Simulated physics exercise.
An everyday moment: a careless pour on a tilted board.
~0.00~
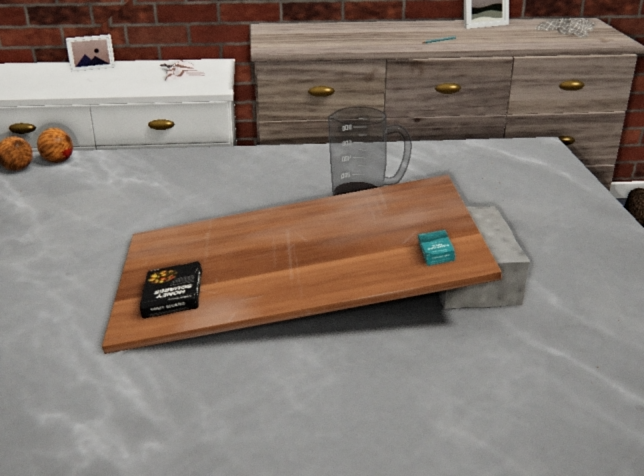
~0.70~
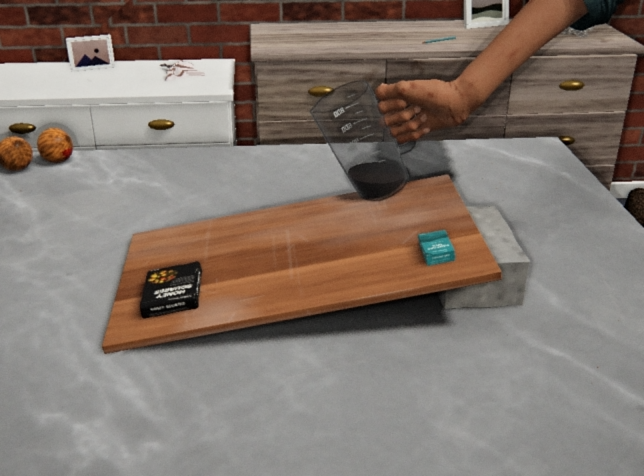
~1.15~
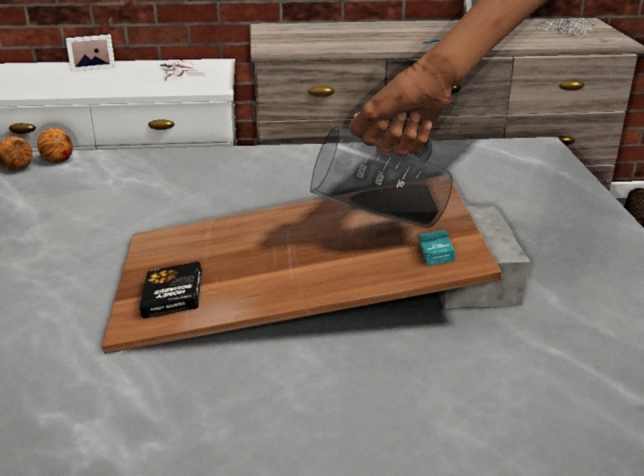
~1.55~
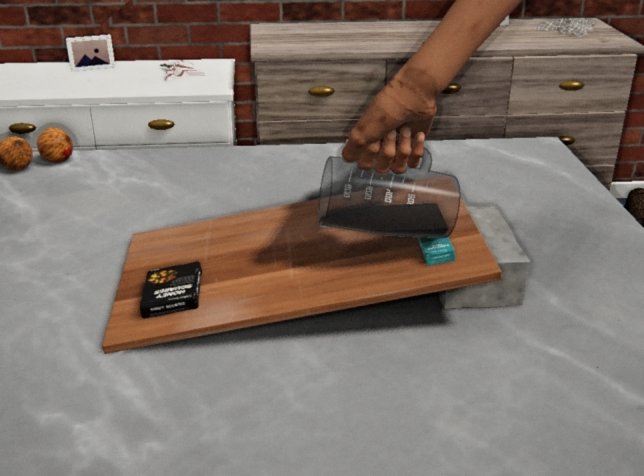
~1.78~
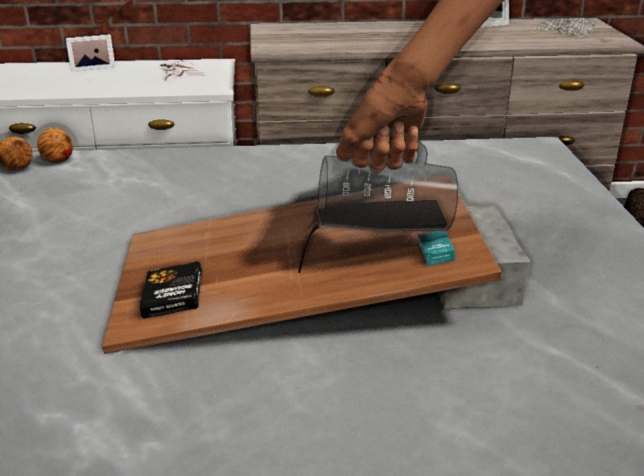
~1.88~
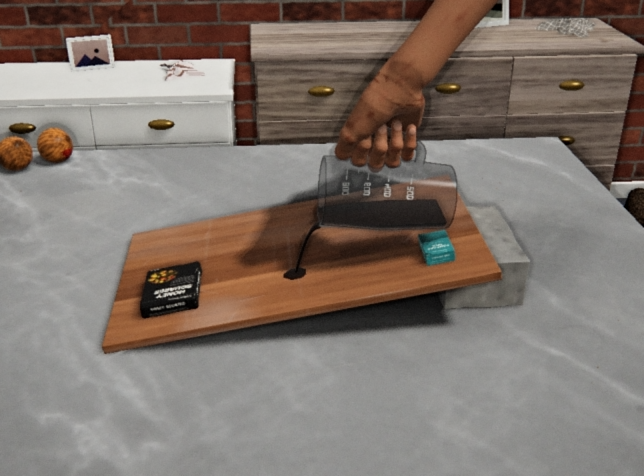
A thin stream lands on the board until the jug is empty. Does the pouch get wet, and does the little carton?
The pouch ends up in the puddle; the little carton remains untouched.
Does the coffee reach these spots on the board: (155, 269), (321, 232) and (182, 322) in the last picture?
In turn: Soaked, not reached, wet.
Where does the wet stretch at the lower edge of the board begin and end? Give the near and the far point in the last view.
It runs from (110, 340) to (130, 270).
Around 2.6 s, it runs down to the left; the pouch is wet along its edge; the little carton is still dry.
Around 4.1 s, it runs down to the left and off the end; the pouch is wet along its edge; the little carton is still dry.
Around 7.7 s, it runs down to the left and off the end; the pouch is wet along its edge; the little carton is still dry.
